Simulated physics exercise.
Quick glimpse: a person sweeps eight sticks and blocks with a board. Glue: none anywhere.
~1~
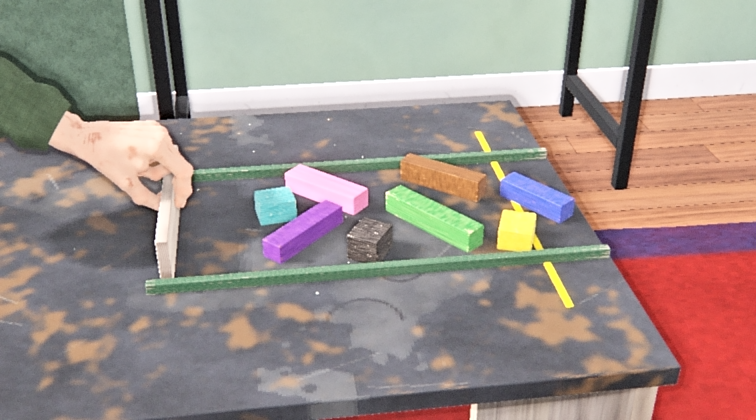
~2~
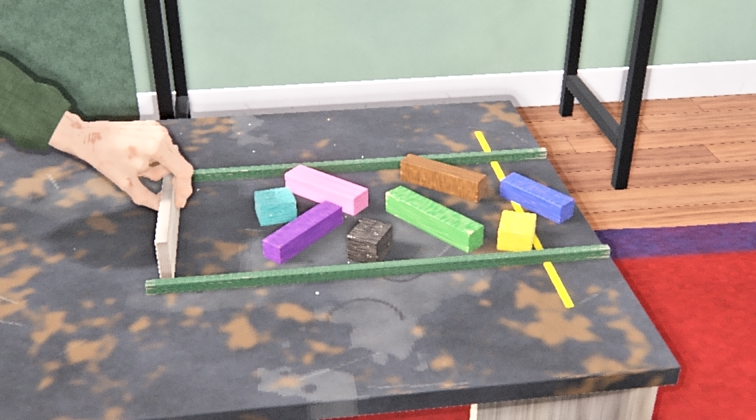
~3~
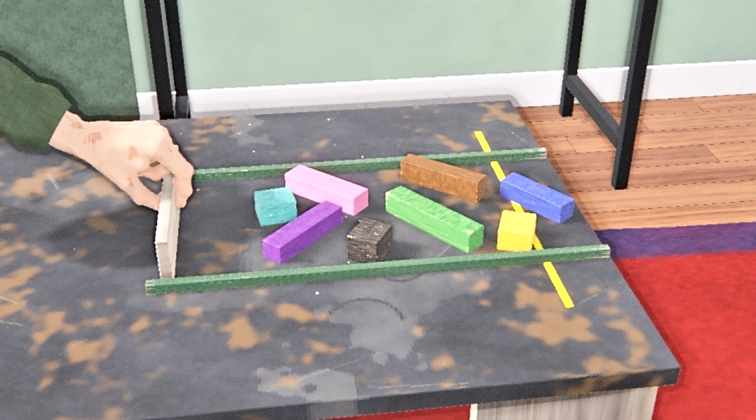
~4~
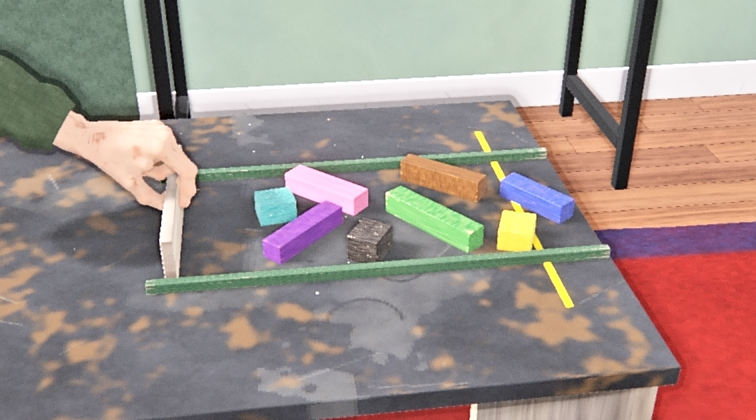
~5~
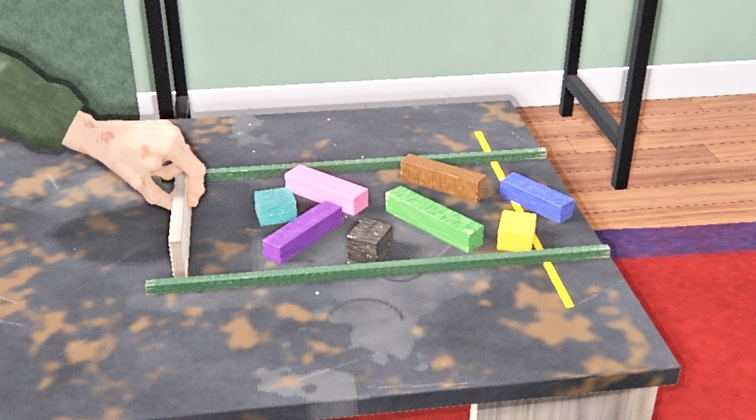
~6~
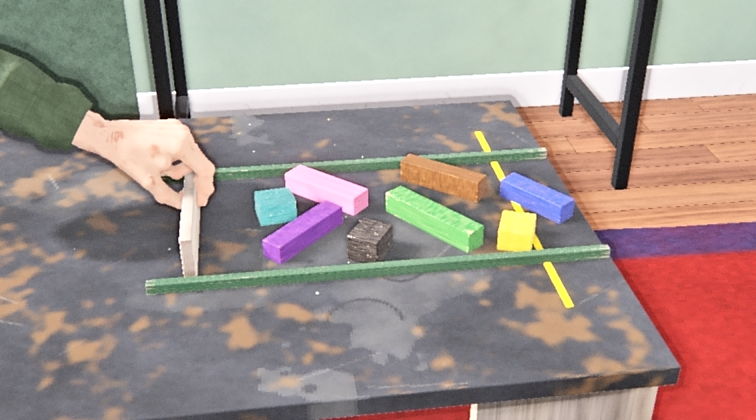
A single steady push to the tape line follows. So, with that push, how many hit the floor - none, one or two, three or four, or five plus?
Band: Three to four.
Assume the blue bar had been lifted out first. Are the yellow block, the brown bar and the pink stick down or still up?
The yellow block: Drops. The brown bar: Drops. The pink stick: Remains.
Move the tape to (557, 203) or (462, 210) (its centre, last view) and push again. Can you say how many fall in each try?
Down on the floor: 7 and 0.
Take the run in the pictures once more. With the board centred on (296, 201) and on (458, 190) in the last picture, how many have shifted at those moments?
Counting first: 3, next 8.
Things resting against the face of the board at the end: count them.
3 end up touching it.
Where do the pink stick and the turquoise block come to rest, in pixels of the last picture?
Going in order: First (541, 171), then (531, 190).
Soon after, none off yet; blue bar at rest near (536, 198); yellow block at rest near (517, 232); brown bar at rest near (443, 177).
At rest, the number that fall off is three or four; fallen, green bar, brown bar, yellow block and blue bar.
